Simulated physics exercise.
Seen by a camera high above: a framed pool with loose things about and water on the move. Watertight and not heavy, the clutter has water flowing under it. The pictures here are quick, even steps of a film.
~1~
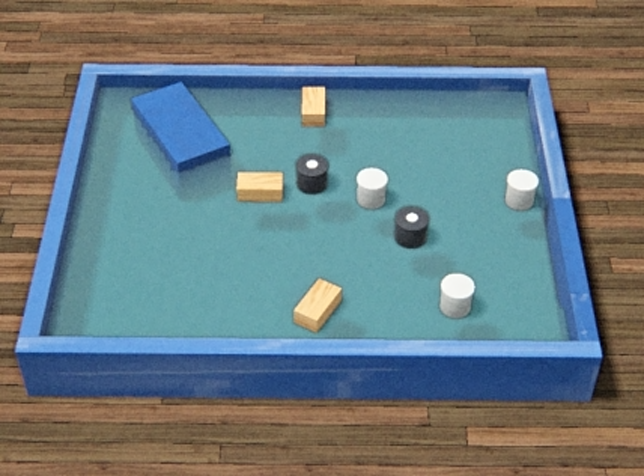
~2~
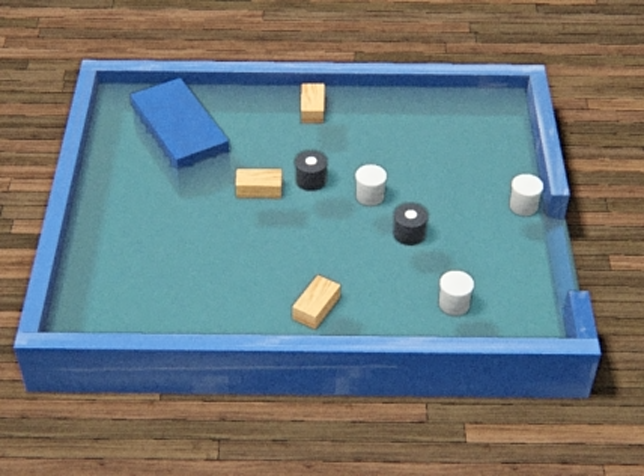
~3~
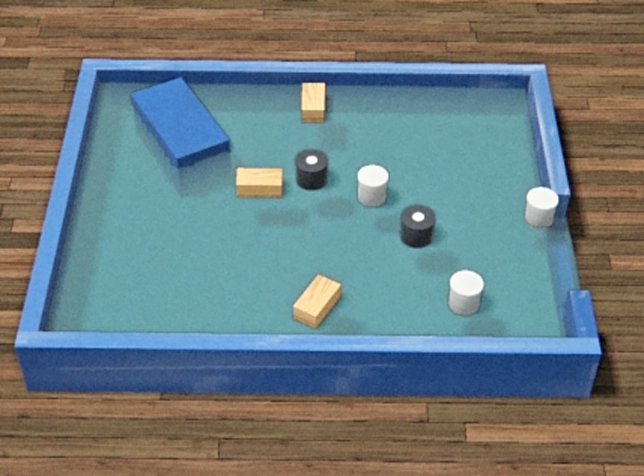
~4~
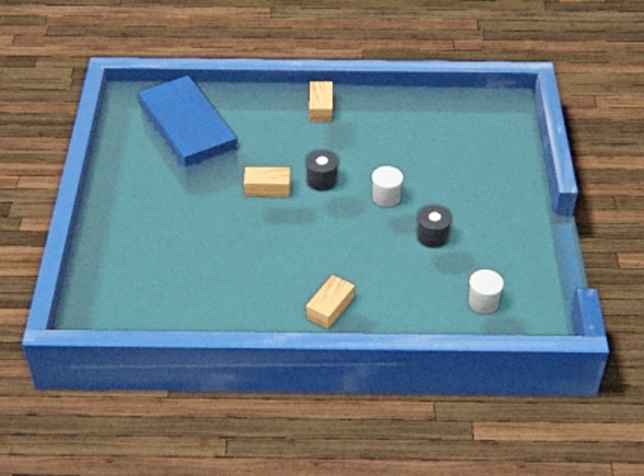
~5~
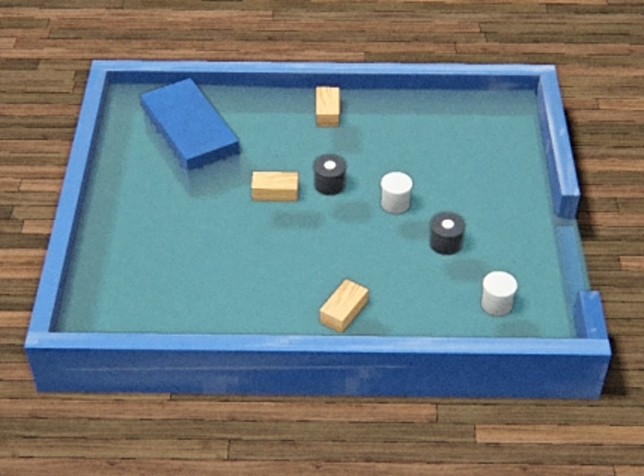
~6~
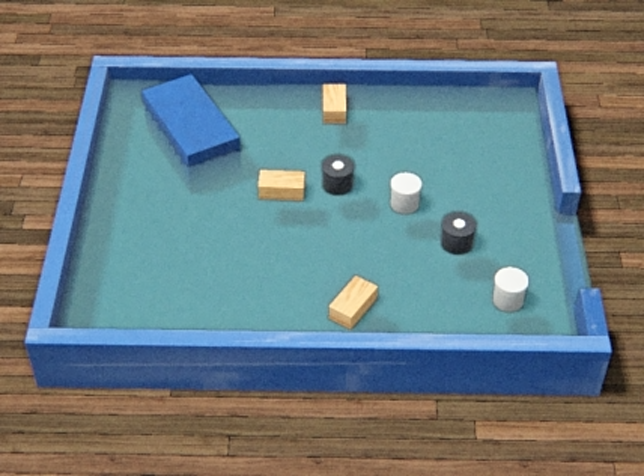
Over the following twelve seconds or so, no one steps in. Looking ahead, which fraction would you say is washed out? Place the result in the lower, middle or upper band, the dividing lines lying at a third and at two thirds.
Middle band.
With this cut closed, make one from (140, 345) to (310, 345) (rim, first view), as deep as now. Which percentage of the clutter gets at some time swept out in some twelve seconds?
It comes to about 10 per cent.
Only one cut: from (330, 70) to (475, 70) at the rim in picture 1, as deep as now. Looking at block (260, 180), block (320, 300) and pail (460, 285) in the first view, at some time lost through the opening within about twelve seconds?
Going through them in turn: Escaped; remains behind; remains behind.
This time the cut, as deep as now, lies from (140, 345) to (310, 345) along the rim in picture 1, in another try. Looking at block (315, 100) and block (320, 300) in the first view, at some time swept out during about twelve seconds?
Finding, in listed order: Remaining; exited.
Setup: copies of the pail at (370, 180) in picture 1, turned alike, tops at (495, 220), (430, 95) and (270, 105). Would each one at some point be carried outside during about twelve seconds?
Going one by one, I'd say it leaves, then it doesn't leave, then it doesn't leave.
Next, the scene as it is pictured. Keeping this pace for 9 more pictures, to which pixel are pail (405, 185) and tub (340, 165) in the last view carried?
Roughly (458, 202) and (367, 176).
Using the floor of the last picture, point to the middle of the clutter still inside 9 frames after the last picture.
That works out to about (405, 238) on the floor.
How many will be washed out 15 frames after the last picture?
I reckon 3.
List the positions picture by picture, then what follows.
A pail at (458, 286) floats; a tub at (412, 218), afloat; 0 of 8 have shifted, in the first picture.
A pail at (457, 283), afloat; a tub at (411, 215) floats; 1 of 8 have shifted, in the second picture.
A pail at (467, 283), afloat, close to its start; a tub at (418, 218) floats, close to its start; 2 of 8 have shifted, in the third picture.
A pail at (487, 282) floats, close to its start; a tub at (435, 218), afloat, close to its start; 4 of 8 have shifted, in the fourth picture.
A pail at (500, 284), afloat, close to its start; a tub at (448, 225) floats, close to its start; 6 of 8 have shifted, in the fifth picture.
A pail at (512, 280) floats, close to its start; a tub at (459, 224) floats, close to its start; 8 of 8 have shifted, in the sixth picture.
A moment on, 1 of 8 are out; 7 afloat.
Next, 2 of 8 are out; 6 afloat.
Later, 3 of 8 are out; 5 afloat.
In the end, 4 of 8 are out; 4 afloat.
